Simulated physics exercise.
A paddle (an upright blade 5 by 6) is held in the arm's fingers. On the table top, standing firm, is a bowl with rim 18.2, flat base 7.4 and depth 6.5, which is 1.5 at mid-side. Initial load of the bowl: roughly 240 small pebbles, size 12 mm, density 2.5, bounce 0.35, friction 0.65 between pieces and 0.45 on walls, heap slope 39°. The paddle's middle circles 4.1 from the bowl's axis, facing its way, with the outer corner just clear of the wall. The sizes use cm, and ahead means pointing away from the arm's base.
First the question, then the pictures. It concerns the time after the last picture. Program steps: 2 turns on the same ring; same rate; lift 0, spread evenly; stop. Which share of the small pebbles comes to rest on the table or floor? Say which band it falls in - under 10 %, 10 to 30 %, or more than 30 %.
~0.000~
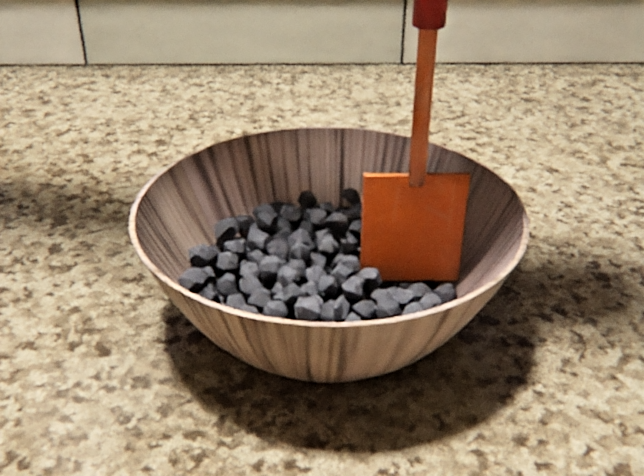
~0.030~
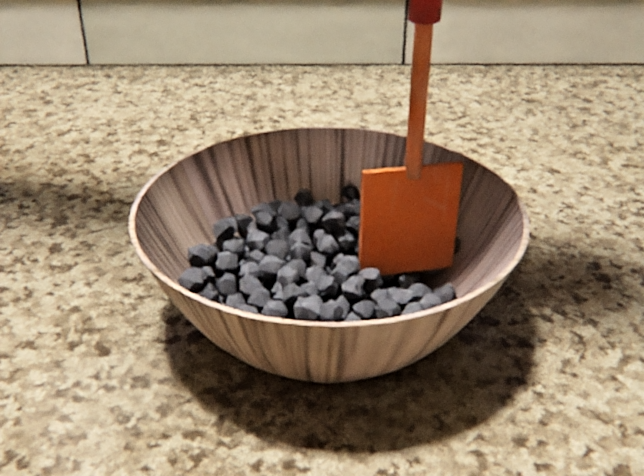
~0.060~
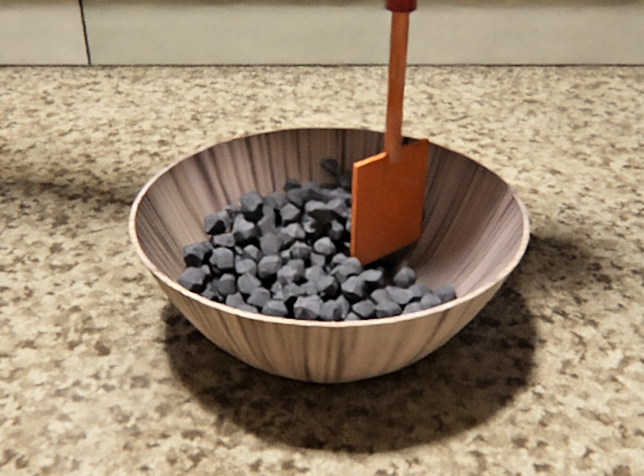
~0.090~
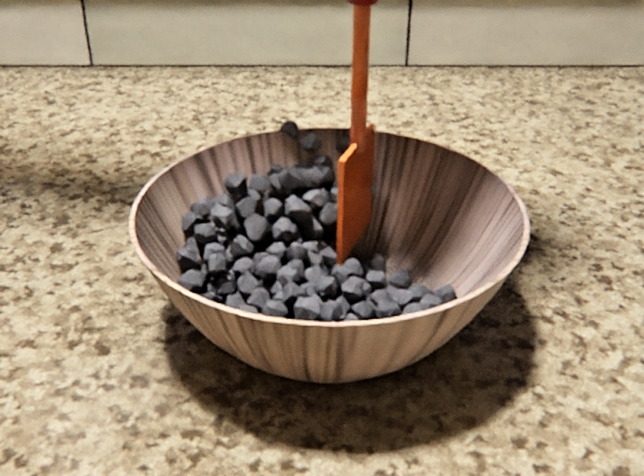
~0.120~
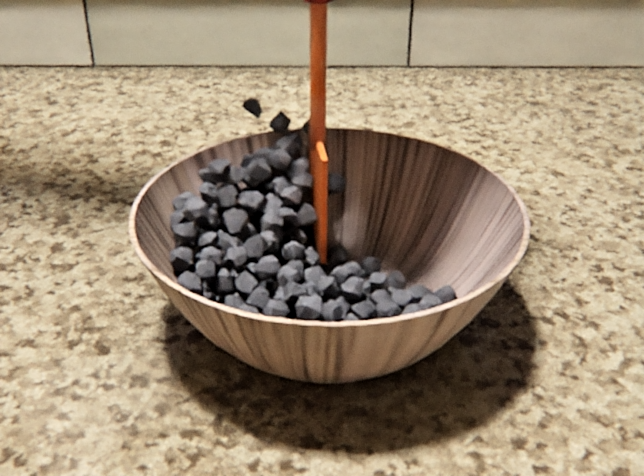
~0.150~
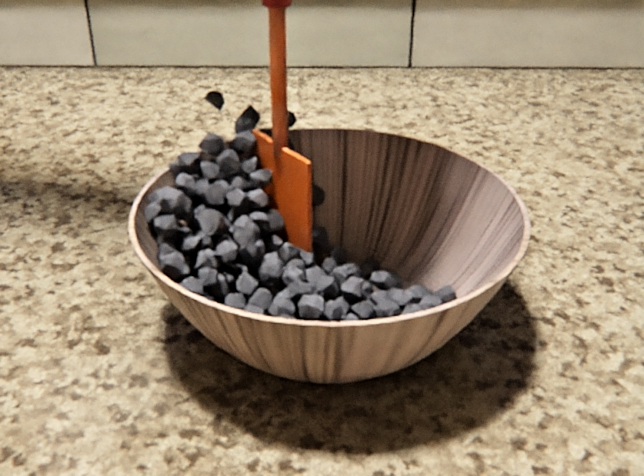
It falls above 30 %.
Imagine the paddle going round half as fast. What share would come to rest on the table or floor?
I'd say close to 25 %.
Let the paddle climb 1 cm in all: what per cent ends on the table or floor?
That works out to some 35 per cent.
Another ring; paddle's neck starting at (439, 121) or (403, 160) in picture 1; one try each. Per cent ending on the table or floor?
Near 30 and 45 in a hundred, one try each.
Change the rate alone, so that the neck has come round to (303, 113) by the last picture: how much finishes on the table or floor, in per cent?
I'd put it close to 45 per cent.
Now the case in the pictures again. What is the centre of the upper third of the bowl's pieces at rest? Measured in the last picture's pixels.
In the final view it lies around (397, 230).
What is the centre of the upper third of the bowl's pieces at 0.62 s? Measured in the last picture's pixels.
Estimated centre: (232, 292).
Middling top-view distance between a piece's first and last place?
Some 17 centimetres or so.
After 0.39 s, 356° round, highest piece 9 above the table; 175 in the bowl, 40 on the table or floor, 28 in flight or on the tool.
After 0.62 s, 226° round, highest piece 10 above the table; 130 in the bowl, 94 on the table or floor, 19 in flight or on the tool.
After 0.94 s, 0° round, highest piece 6 above the table; 127 on the table or floor, 116 in the bowl.
After 1.64 s, 0° round, highest piece 5 above the table; 127 on the table or floor, 116 in the bowl.
At rest, 127 on the table or floor, 116 in the bowl. That is 52 % on the table or floor.
